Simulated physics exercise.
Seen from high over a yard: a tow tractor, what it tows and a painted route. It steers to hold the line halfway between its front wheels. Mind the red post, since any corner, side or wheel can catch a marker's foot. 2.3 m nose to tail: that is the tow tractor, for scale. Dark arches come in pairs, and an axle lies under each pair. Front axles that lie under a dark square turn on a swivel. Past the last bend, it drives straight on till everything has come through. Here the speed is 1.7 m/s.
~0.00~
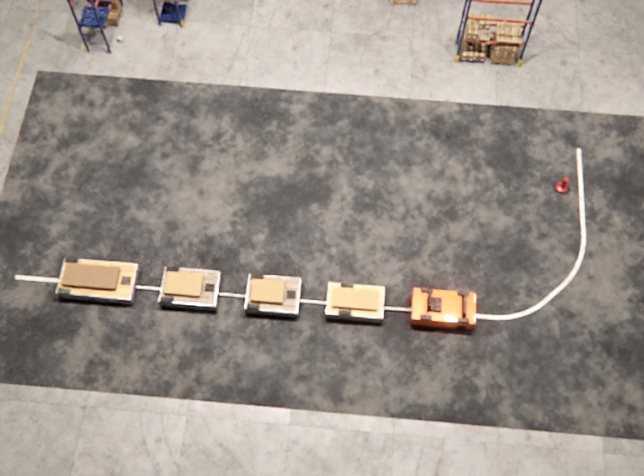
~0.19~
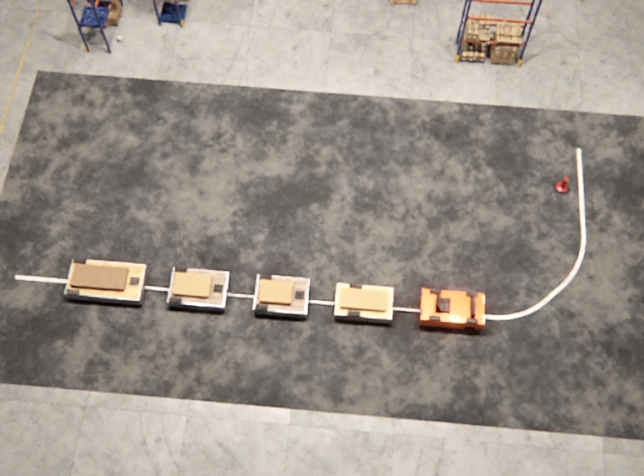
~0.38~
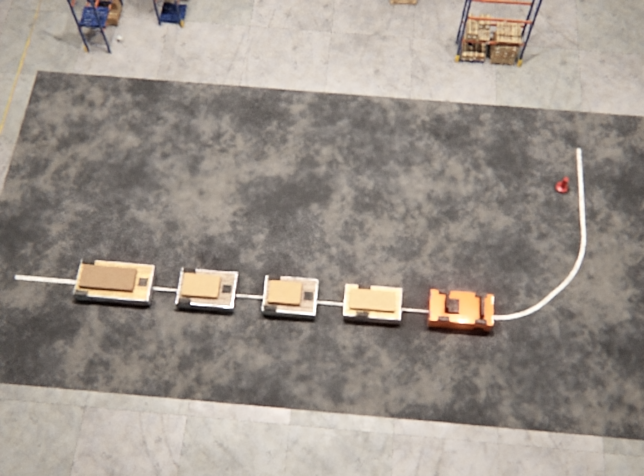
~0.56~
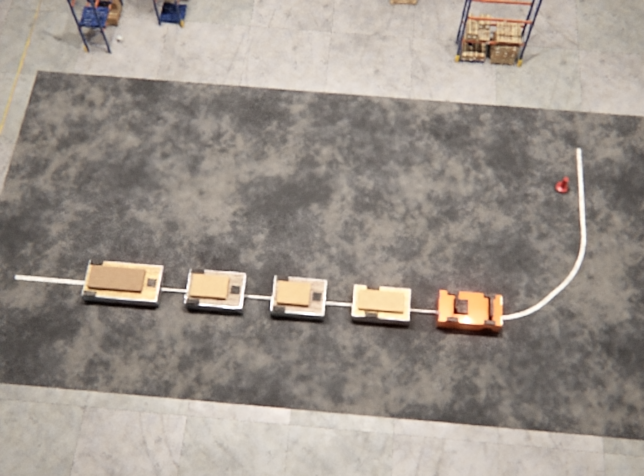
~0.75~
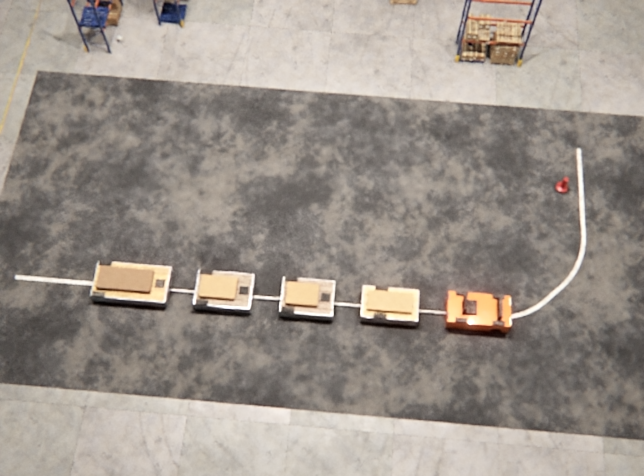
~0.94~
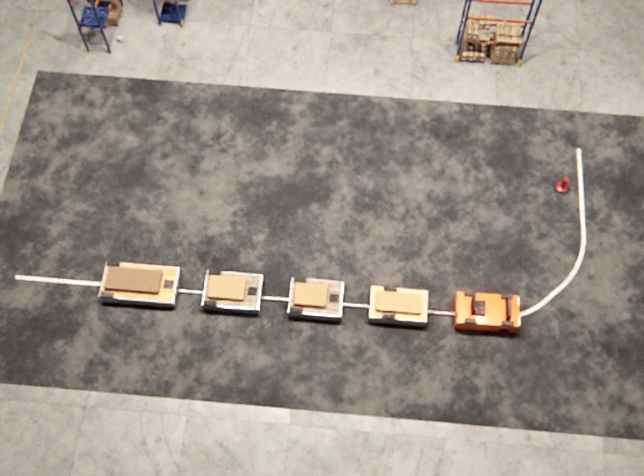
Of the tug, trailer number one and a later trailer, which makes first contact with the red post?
That one's the front puller.
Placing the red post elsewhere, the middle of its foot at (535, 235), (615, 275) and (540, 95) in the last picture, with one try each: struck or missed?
Try 1 touched, try 2 untouched, try 3 untouched.
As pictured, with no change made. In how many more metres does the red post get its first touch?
After roughly 7.0 metres.
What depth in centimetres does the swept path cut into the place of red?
For red, it comes to around 95.
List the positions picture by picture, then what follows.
Nose (471, 308); last axle (68, 276); still straight; red (563, 185); 4 trailers, in the first frame.
Nose (480, 309); last axle (76, 276); still straight, in the second frame.
Nose (489, 309); last axle (85, 277); still straight, in the third frame.
Nose (498, 310); last axle (93, 278); still straight, in the fourth frame.
Nose (507, 311); last axle (102, 279); still straight, in the fifth frame.
Nose (515, 311); last axle (110, 279); turned 1°; red (563, 185), in the sixth frame.
By 3.9 s, the last axle is at (234, 290) of the last picture, on the line.
By 5.0 s, the last axle is at (277, 293) of the last picture, on the line; the tow tractor has hit red.
By 6.9 s, the last axle is at (350, 299) of the last picture, 5 cm off the line.
By 9.9 s, the last axle is at (470, 289) of the last picture, 80 cm off the line.
By 15.9 s, the last axle is at (574, 113) of the last picture, 30 cm off the line; 1 of 1 struck in all.
